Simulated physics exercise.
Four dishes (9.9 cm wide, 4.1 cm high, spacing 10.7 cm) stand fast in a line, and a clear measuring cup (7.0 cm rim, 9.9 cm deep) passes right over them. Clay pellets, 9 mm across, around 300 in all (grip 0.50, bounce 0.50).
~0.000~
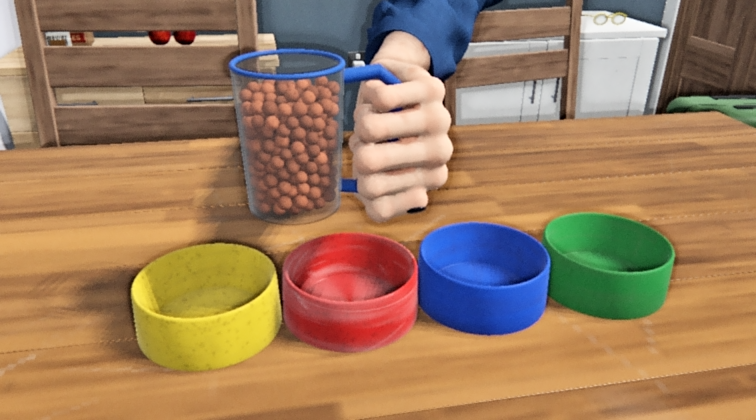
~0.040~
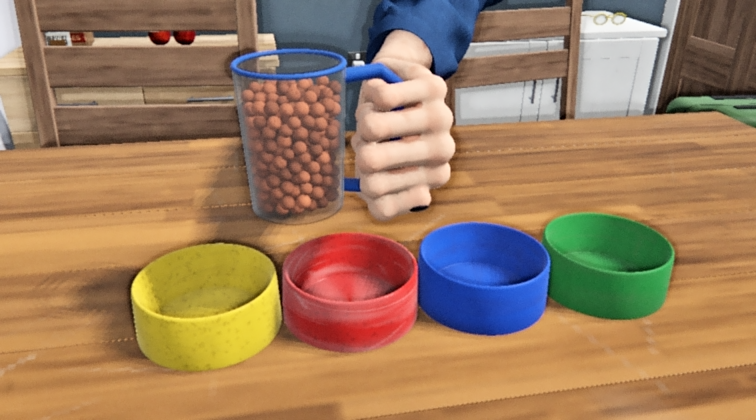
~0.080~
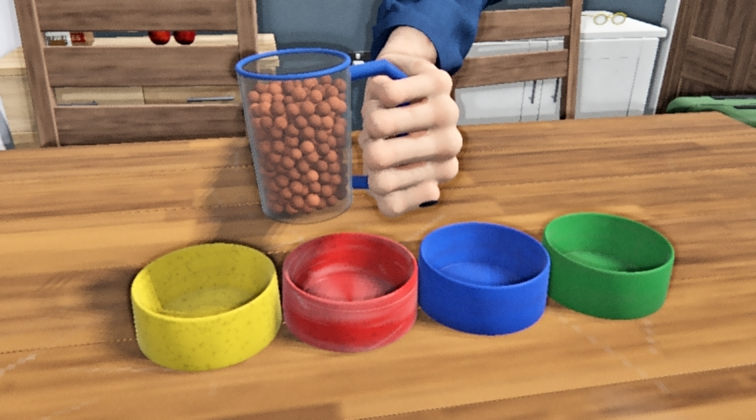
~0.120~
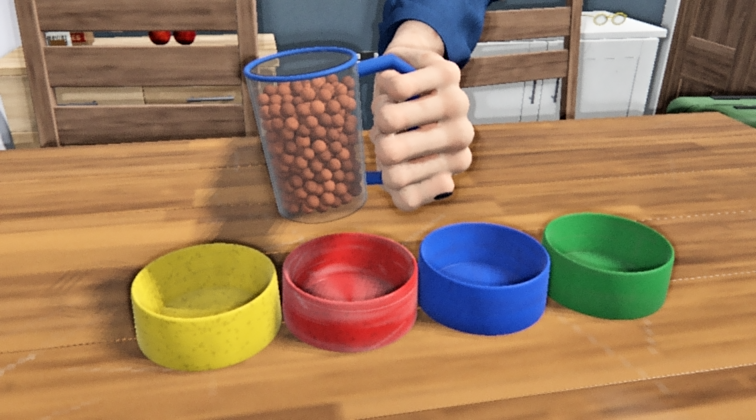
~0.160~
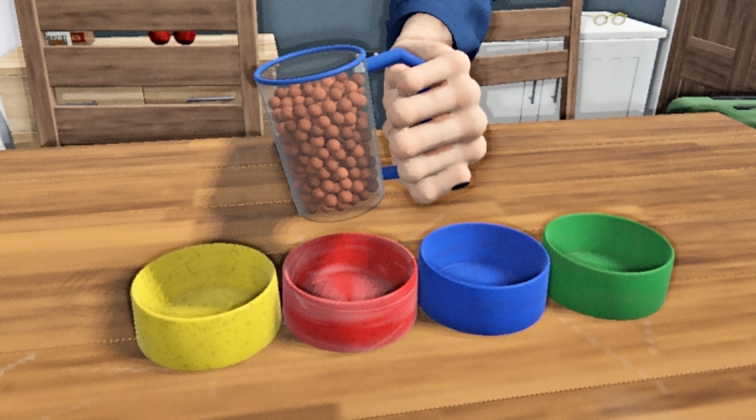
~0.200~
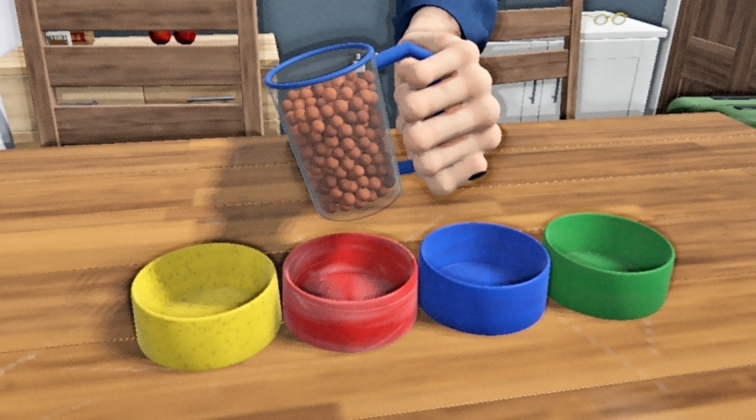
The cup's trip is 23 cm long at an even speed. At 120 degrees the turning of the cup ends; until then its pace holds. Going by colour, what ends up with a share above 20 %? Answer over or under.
Red under, blue over, green under, yellow under, counter under.
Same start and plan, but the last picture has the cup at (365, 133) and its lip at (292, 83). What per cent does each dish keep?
Red 0; blue 100; green 0; yellow 0.
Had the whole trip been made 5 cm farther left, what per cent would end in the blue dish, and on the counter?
Blue 70; counter 20.
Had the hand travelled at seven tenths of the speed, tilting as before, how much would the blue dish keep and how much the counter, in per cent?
Blue 90; counter 0.
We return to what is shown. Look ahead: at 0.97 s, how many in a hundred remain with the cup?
About 95 per cent.
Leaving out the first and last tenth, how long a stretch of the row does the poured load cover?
Roughly 6 cm.
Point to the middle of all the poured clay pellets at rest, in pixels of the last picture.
At about (485, 270).
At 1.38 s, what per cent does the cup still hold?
Roughly 35 per cent.
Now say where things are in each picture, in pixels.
In the first frame, cup at (292, 137), tilt 0 degrees, lip at (232, 66), moved 0.0 cm; middle of the pieces at (290, 139); yellow dish at (205, 279); red dish at (350, 265); blue dish at (484, 253); green dish at (607, 241).
In the second frame, cup at (294, 137), tilt 1 degrees, lip at (233, 66), moved 0.2 cm; middle of the pieces at (293, 139).
In the third frame, cup at (301, 137), tilt 3 degrees, lip at (238, 68), moved 0.6 cm; middle of the pieces at (300, 138).
In the fourth frame, cup at (313, 136), tilt 7 degrees, lip at (246, 72), moved 1.4 cm; middle of the pieces at (311, 138).
In the fifth frame, cup at (326, 136), tilt 11 degrees, lip at (256, 77), moved 2.3 cm; middle of the pieces at (325, 137).
In the sixth frame, cup at (340, 135), tilt 15 degrees, lip at (267, 81), moved 3.3 cm; middle of the pieces at (339, 136); yellow dish at (205, 278); red dish at (350, 265); blue dish at (484, 253); green dish at (607, 241). Its pace works out near 110 degrees a second; the hand travels 23 cm a second.
After 0.66 s, tilt 65 degrees; cup holds 100 %.
Then, at 0.97 s, tilt 99 degrees; cup holds 95 %.
Then, at 1.38 s, tilt 120 degrees; cup holds 35 %, blue 60 %.
In the end, at 2.2 s, red 0 %, blue 100 %, green 0 %, yellow 0 %, counter 0 %.
